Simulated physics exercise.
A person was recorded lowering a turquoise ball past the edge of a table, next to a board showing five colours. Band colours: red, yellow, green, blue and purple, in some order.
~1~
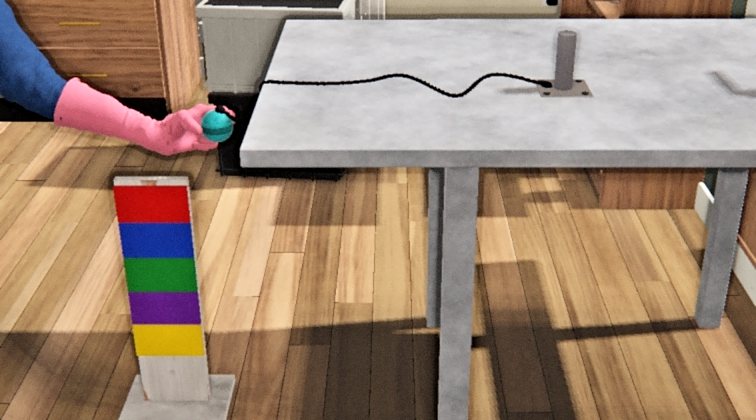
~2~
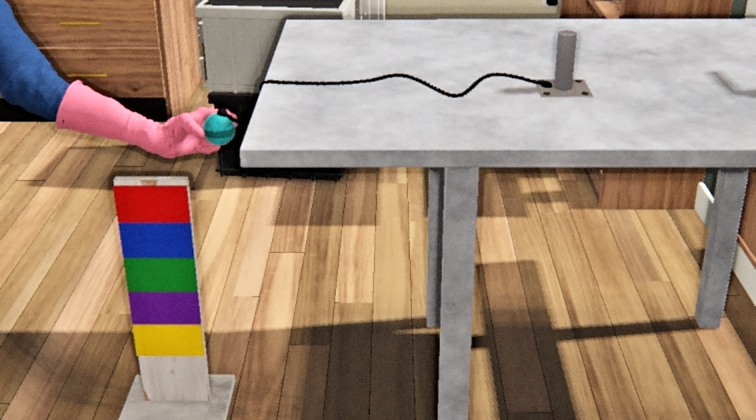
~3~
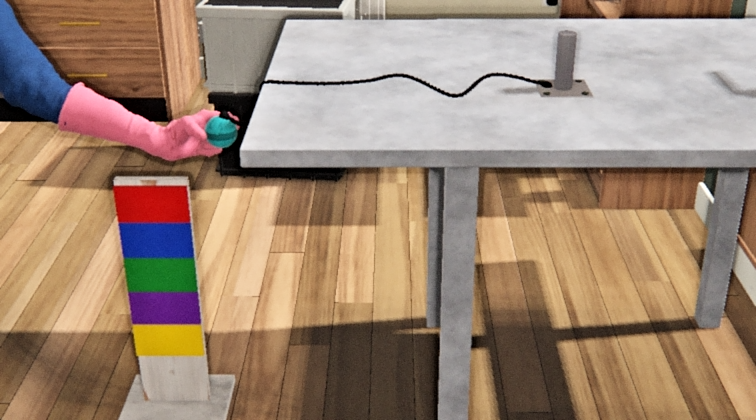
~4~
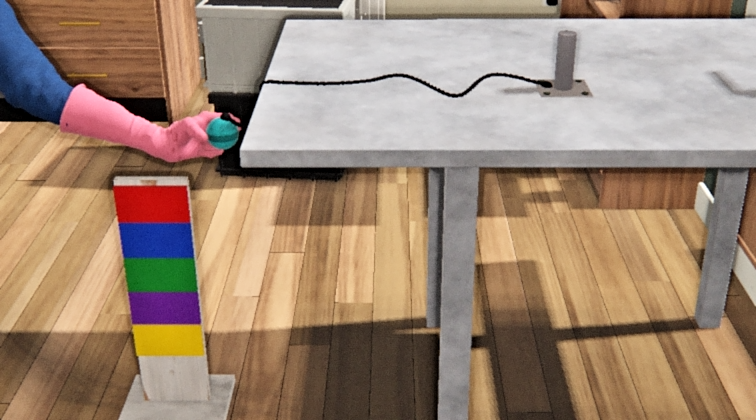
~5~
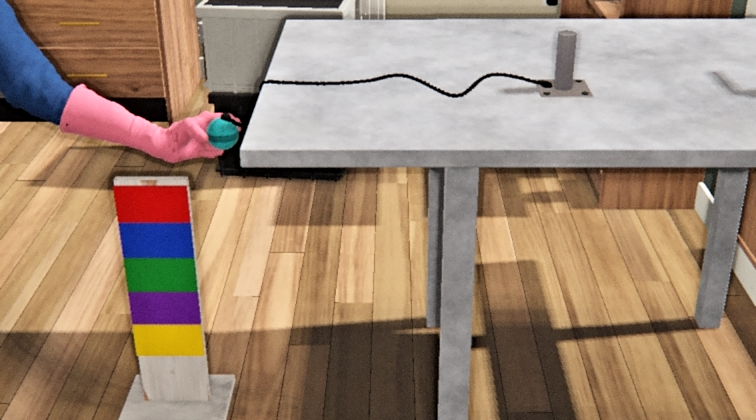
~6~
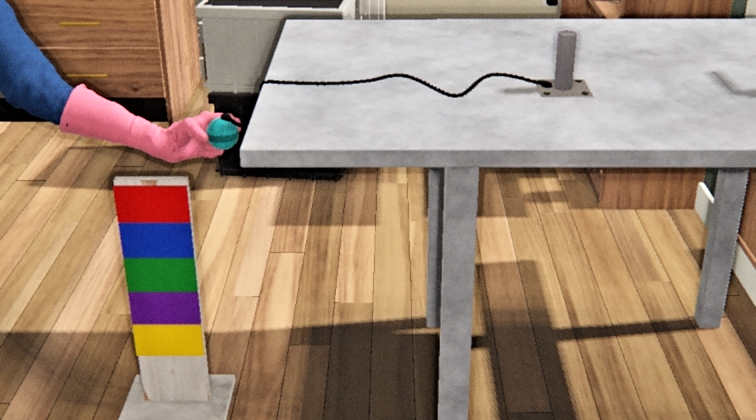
A pink-gloved hand held a small turquoise ball by the left edge of a gray table, shifting it slightly right and down, while the black cord on the tabletop and the color-striped board stayed still.
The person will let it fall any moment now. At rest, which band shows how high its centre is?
The blue band shows it.
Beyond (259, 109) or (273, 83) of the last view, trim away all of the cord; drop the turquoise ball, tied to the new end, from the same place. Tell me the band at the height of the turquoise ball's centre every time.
In that order: Red; above them all.
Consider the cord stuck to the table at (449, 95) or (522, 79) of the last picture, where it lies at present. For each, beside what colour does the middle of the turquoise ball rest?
Note: Try 1 red; try 2 blue.
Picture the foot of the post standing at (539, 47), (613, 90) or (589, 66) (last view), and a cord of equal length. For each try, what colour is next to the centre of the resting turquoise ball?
Going case by case, it's blue, red and finally red.
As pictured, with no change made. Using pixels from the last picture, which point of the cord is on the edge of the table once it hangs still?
(346, 83), give or take.
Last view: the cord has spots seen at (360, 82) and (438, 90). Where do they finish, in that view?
They end up at (274, 83) and (380, 84).
Soon after, ball near (262, 225); level with blue.
Then, ball near (267, 245); level with blue.
At rest, ball near (269, 247); level with blue. The cord holds its middle at blue.
